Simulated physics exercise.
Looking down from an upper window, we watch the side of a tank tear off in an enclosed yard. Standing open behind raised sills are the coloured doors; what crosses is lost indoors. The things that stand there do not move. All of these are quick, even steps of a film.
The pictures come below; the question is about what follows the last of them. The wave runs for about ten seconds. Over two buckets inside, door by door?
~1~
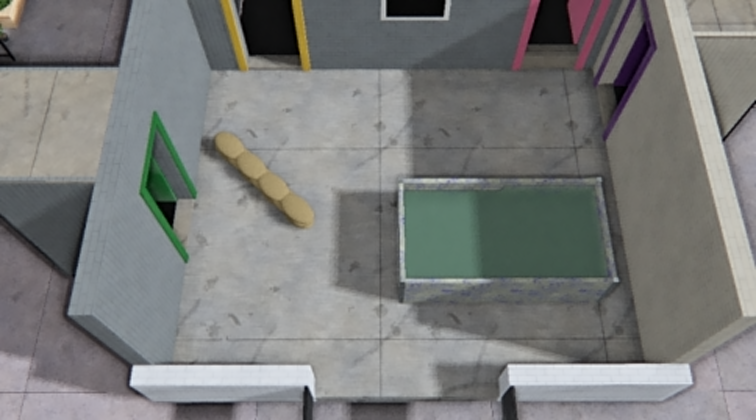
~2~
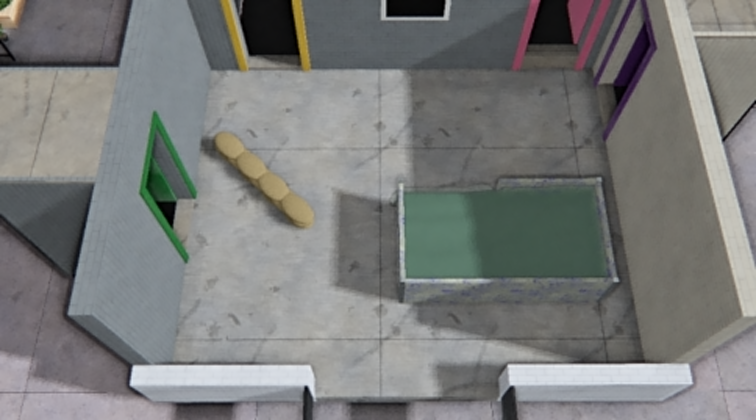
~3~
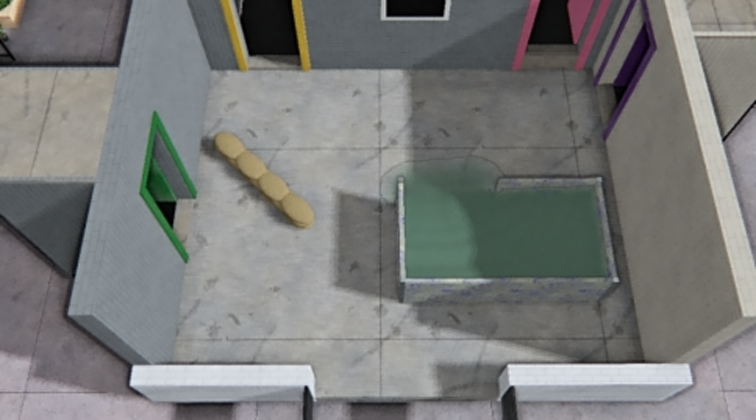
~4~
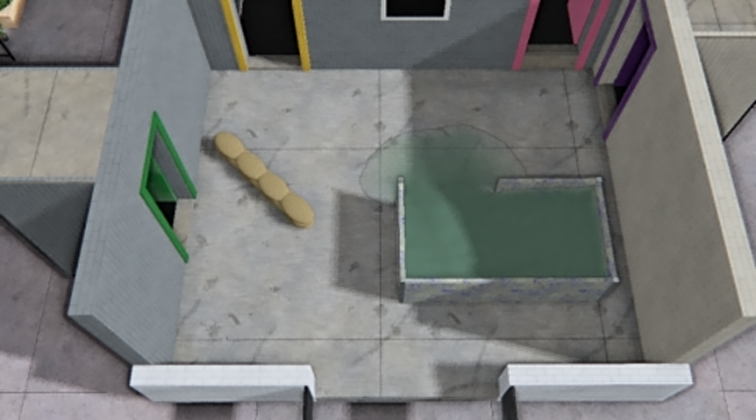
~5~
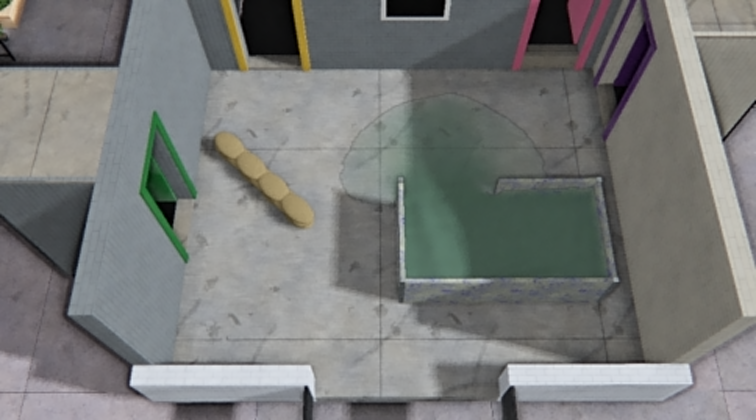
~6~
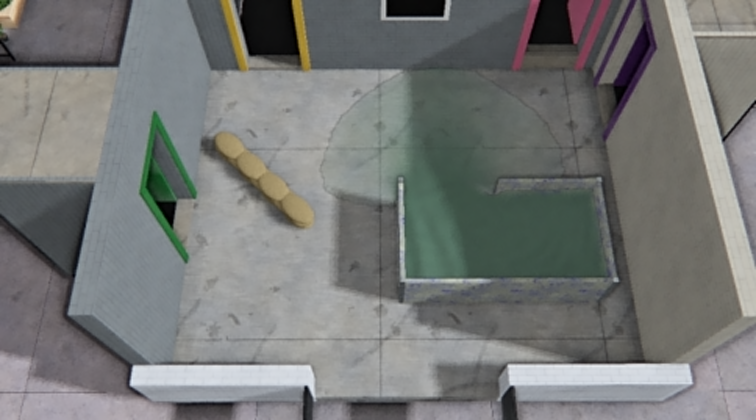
My prediction: Pink door: Little enough water; purple door: Too much water; yellow door: Too much water; green door: Little enough water.
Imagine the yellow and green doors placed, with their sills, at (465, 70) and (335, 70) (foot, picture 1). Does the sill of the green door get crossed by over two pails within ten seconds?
As far as I can tell, the green door comes in higher.
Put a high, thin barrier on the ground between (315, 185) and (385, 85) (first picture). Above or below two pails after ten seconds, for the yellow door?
In short: The yellow one stays under.
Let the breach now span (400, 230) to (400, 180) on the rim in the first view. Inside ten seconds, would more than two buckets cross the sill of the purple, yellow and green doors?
In that case the purple door undershoots, while the yellow door overshoots and the green door overshoots.
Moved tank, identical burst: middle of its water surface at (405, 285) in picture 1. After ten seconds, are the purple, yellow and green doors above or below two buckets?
I reckon purple door breaks the limit, yellow door breaks the limit, and green door breaks the limit.
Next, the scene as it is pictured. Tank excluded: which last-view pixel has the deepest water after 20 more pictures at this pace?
I'd put it around (205, 125).
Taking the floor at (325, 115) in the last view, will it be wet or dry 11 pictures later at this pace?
Call it swamped.
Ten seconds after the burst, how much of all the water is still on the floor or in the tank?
Some 80 parts in a hundred have not run off.
A moment on, water covers 30 % of the floor; the pink door wet at the sill, nothing in, the purple door wet at the sill, nothing in, the yellow door not reached, the green door not reached.
Next, water covers 40 % of the floor; the pink door wet at the sill, nothing in, the purple door under two buckets in, the yellow door under two buckets in, the green door not reached.
Then, water covers 55 % of the floor; the pink door wet at the sill, nothing in, the purple door over two buckets in, the yellow door over two buckets in, the green door wet at the sill, nothing in.
Later, water covers 90 % of the floor; the pink door wet at the sill, nothing in, the purple door far over two buckets in, the yellow door far over two buckets in, the green door wet at the sill, nothing in.
In the end, water covers 95 % of the floor; the pink door wet at the sill, nothing in, the purple door far over two buckets in, the yellow door far over two buckets in, the green door wet at the sill, nothing in.
